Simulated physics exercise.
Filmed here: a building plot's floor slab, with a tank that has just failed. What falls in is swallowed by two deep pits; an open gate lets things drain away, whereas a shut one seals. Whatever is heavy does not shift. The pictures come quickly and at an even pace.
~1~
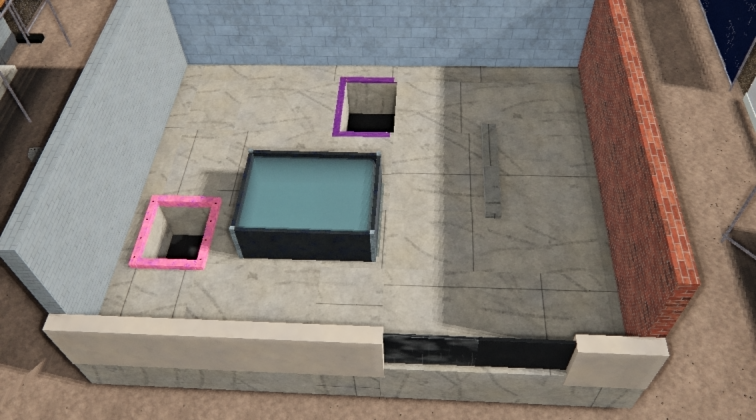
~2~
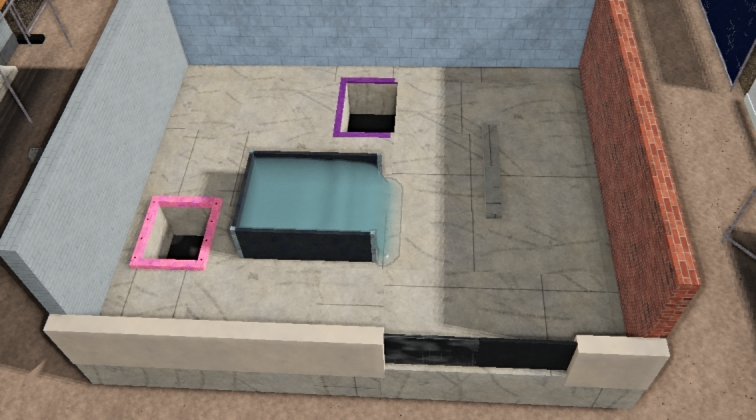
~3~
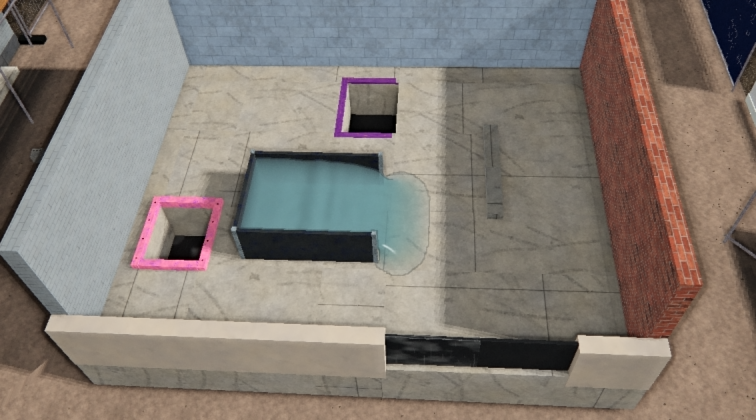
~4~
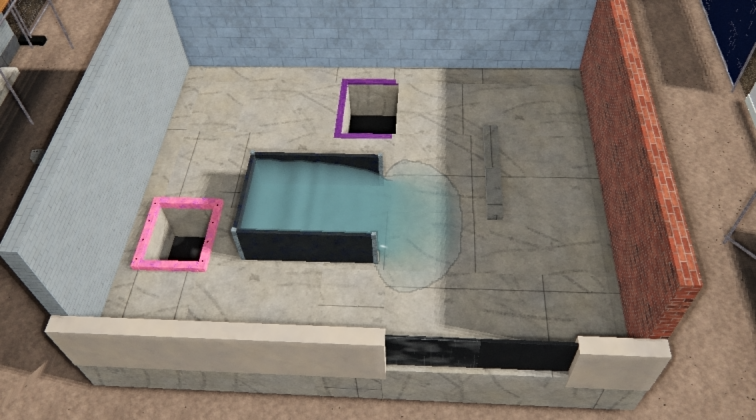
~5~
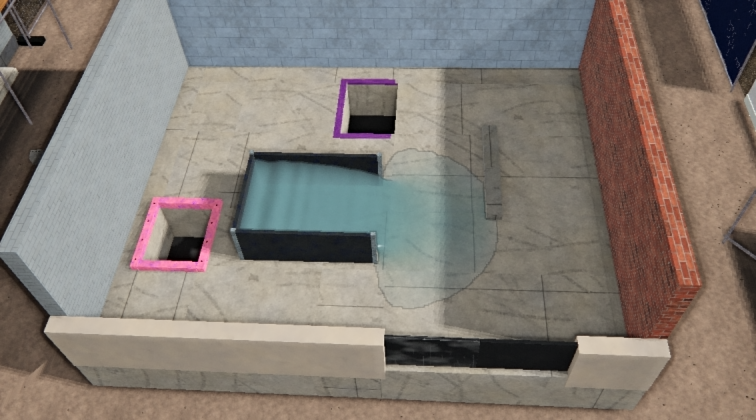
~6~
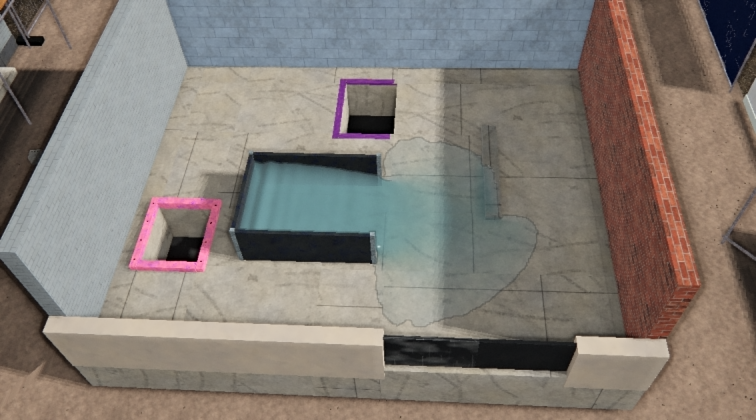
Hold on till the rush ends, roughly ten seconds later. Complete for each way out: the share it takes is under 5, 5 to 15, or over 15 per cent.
Completed: For the gate it is under 5 per cent; for the pink pit it is under 5 per cent; for the purple pit it is over 15 per cent.
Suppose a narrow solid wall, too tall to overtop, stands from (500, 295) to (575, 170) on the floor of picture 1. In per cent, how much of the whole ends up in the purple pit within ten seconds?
Purple: About 25 %.
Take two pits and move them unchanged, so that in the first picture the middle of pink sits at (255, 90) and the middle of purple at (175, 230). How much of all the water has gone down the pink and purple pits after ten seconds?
Estimated shares - pink: 0 %; purple: 8 %.
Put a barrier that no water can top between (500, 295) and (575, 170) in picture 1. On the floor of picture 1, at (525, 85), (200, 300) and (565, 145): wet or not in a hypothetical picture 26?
Taken in turn, the three points are soaked, unsoaked and soaked.
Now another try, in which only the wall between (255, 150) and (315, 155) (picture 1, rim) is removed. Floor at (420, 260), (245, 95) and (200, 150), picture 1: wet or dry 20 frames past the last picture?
Note, points one to three: Unreached / reached and soaked / reached and soaked.
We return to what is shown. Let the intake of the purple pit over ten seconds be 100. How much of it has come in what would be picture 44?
Estimated share: About 25 %.
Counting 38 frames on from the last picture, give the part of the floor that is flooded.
It works out to about 65 in a hundred.
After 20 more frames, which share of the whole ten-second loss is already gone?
By then, close to 5 % of it.
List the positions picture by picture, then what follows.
The first picture shows still water in the tank at (309, 193).
In the second picture, the front is at (385, 180), out from the gap at (375, 211).
In the third picture, water pours out at (377, 214) and has run to (409, 178).
In the fourth picture, water pours out at (377, 216) and has run to (431, 171).
In the fifth picture, water pours out at (376, 216) and has run to (482, 189).
In the sixth picture, the front is at (531, 232), out from the gap at (375, 216).
A moment on, water covers 30 % of the floor; the gate 0 %, the pink pit 0 %, the purple pit 0 %.
Next, water covers 45 % of the floor; the gate 0 %, the pink pit 0 %, the purple pit 0 %.
Then, water covers 45 % of the floor; the gate 0 %, the pink pit 0 %, the purple pit 1 %.
Later, water covers 65 % of the floor; the gate 0 %, the pink pit 0 %, the purple pit 6 %.
In the end, water covers 80 % of the floor; the gate 0 %, the pink pit 0 %, the purple pit 23 %.
